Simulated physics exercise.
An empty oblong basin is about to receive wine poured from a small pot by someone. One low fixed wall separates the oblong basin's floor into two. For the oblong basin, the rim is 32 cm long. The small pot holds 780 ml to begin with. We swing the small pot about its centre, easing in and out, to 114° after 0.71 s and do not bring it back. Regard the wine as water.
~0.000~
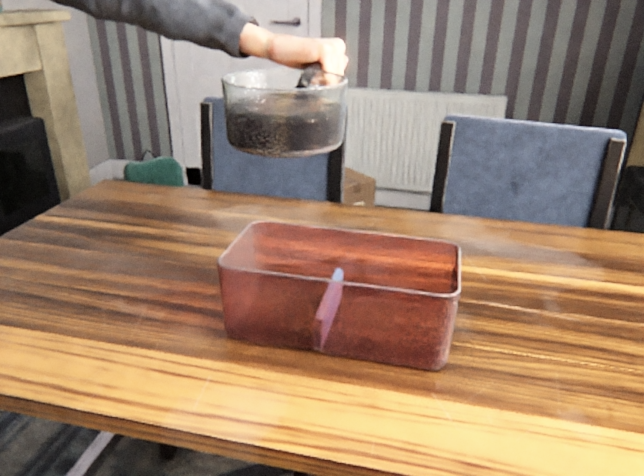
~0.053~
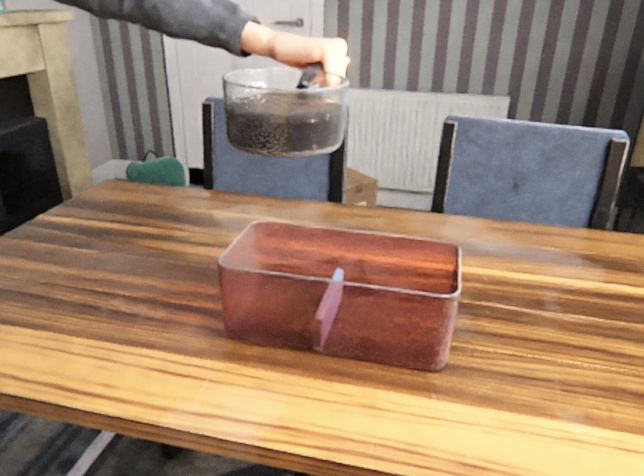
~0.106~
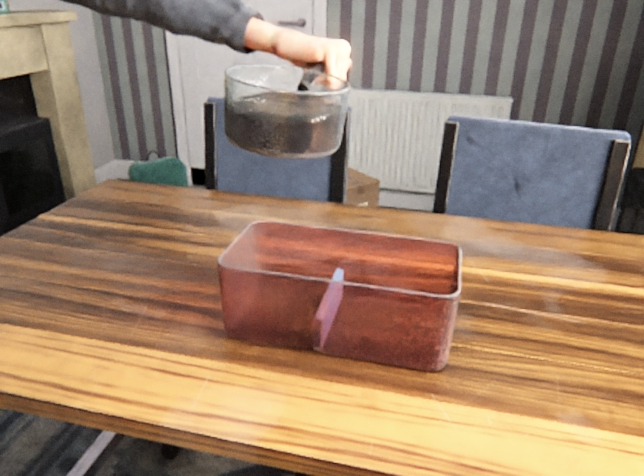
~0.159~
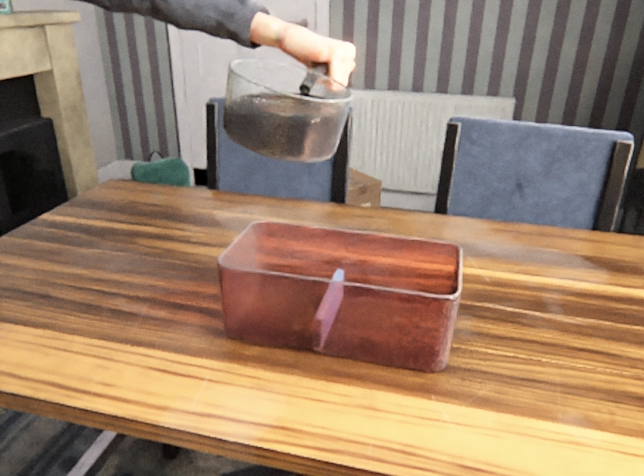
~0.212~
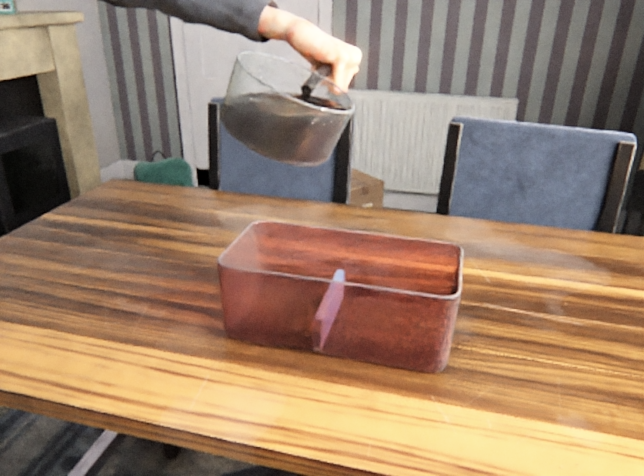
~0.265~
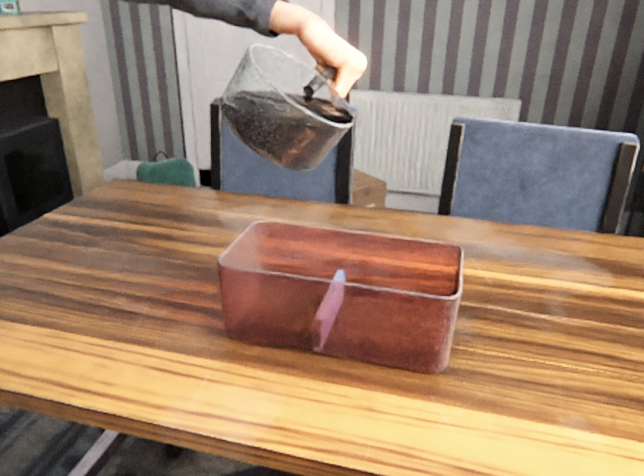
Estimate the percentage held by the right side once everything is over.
I would say 88 per cent.
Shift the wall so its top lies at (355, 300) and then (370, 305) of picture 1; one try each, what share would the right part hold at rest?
Roughly 60 per cent, then 40 per cent.
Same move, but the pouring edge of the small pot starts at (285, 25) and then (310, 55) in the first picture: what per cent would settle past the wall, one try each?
50 and 65 %.
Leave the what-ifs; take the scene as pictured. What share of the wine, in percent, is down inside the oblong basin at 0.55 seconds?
Around 18 percent.
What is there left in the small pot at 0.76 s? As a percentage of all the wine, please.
4 %.
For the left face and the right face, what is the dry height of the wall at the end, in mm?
Left 48 mm, right 22 mm.
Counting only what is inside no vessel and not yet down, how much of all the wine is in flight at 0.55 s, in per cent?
It comes to roughly 56 per cent.
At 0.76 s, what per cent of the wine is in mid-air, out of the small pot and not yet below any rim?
I'd say some 14 per cent is in the air.
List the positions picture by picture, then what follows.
In the first frame, tilt 0°; pouring edge (345, 83); surface from (233, 100) to (343, 108); the oblong basin's rim runs from (235, 242) to (459, 269); the wall's top is at (330, 293).
In the second frame, tilt 2°; pouring edge (346, 85); surface from (233, 100) to (343, 108).
In the third frame, tilt 6°; pouring edge (348, 90); surface from (234, 99) to (344, 109).
In the fourth frame, tilt 14°; pouring edge (350, 99); surface from (233, 98) to (345, 110).
In the fifth frame, tilt 23°; pouring edge (352, 111); surface from (232, 96) to (348, 112).
In the sixth frame, tilt 35°; pouring edge (350, 124); surface from (230, 93) to (353, 116).
After 0.55 s the tilt is 100° and 26 per cent is still to pour, 0 is left of the wall and 18 right of it.
After 0.76 s the tilt is 114° and 4 per cent is still to pour, 5 is left of the wall and 77 right of it.
After 0.97 s the tilt is 114° and 0 per cent is still to pour, 8 is left of the wall and 88 right of it.
After 1.21 s the tilt is 114° and 0 per cent is still to pour, 8 is left of the wall and 88 right of it.
In the end 8 per cent lies left of the wall, 88 right of it and 3 outside.
